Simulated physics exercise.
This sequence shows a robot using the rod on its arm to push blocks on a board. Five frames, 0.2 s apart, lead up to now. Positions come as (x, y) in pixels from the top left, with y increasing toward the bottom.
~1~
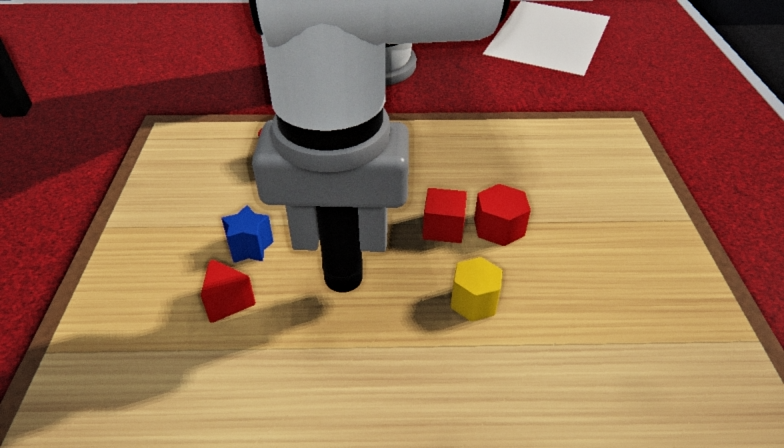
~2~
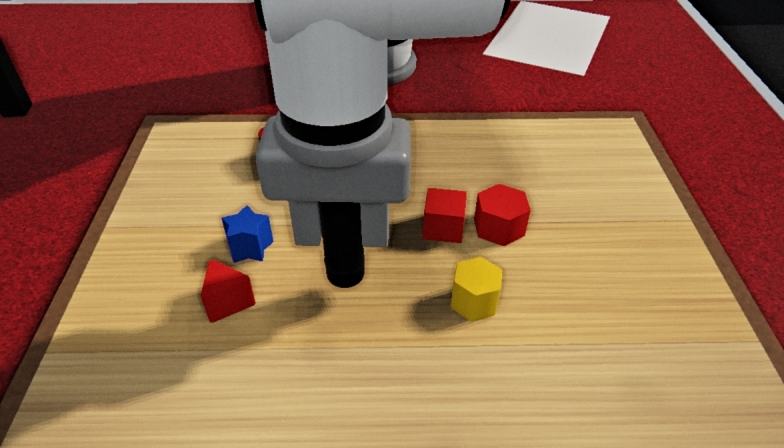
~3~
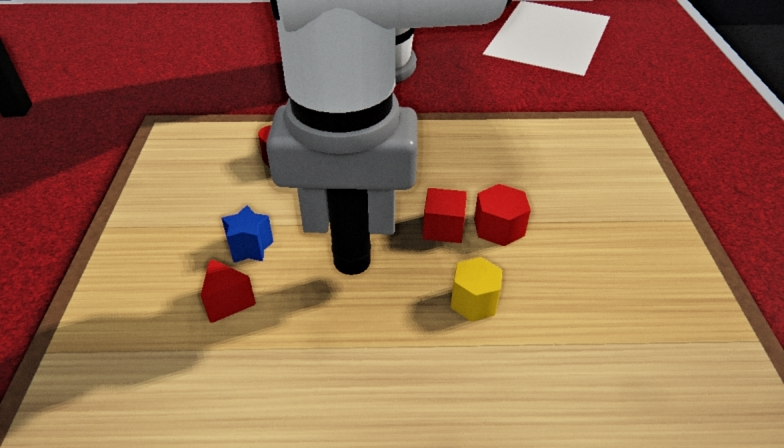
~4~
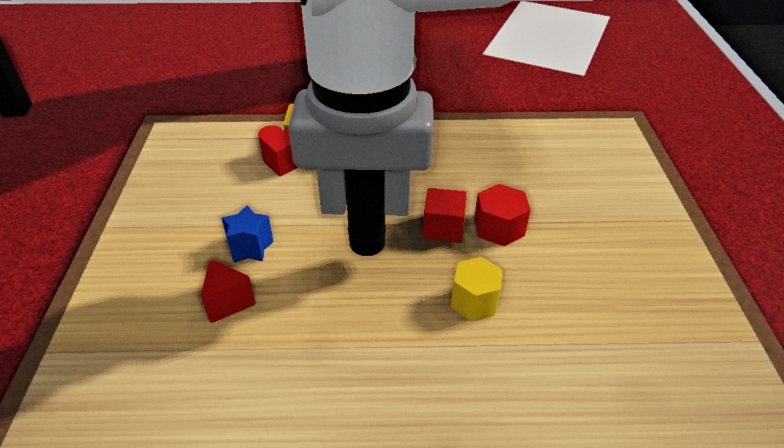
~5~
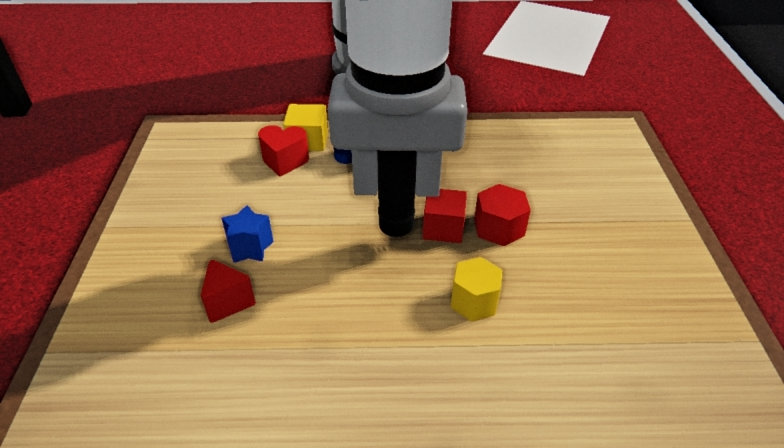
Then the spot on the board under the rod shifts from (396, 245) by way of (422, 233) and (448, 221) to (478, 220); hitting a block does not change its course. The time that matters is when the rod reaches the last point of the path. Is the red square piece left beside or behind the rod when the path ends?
No.
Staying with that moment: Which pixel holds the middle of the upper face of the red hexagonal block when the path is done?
Expect it around (564, 200).
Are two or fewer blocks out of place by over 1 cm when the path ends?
I'd say yes.
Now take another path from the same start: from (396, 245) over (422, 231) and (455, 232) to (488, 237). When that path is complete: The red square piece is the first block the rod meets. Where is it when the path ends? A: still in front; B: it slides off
A.
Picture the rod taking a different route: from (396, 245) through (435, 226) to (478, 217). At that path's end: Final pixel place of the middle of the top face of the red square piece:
It ends at (519, 190).
What follows on the original path. Halfway along, rod (437, 207); red square piece (474, 195); red hexagonal block (519, 200).
At the end, rod (481, 200); red square piece (519, 191); yellow hexagonal block not moved; red hexagonal block (564, 200).
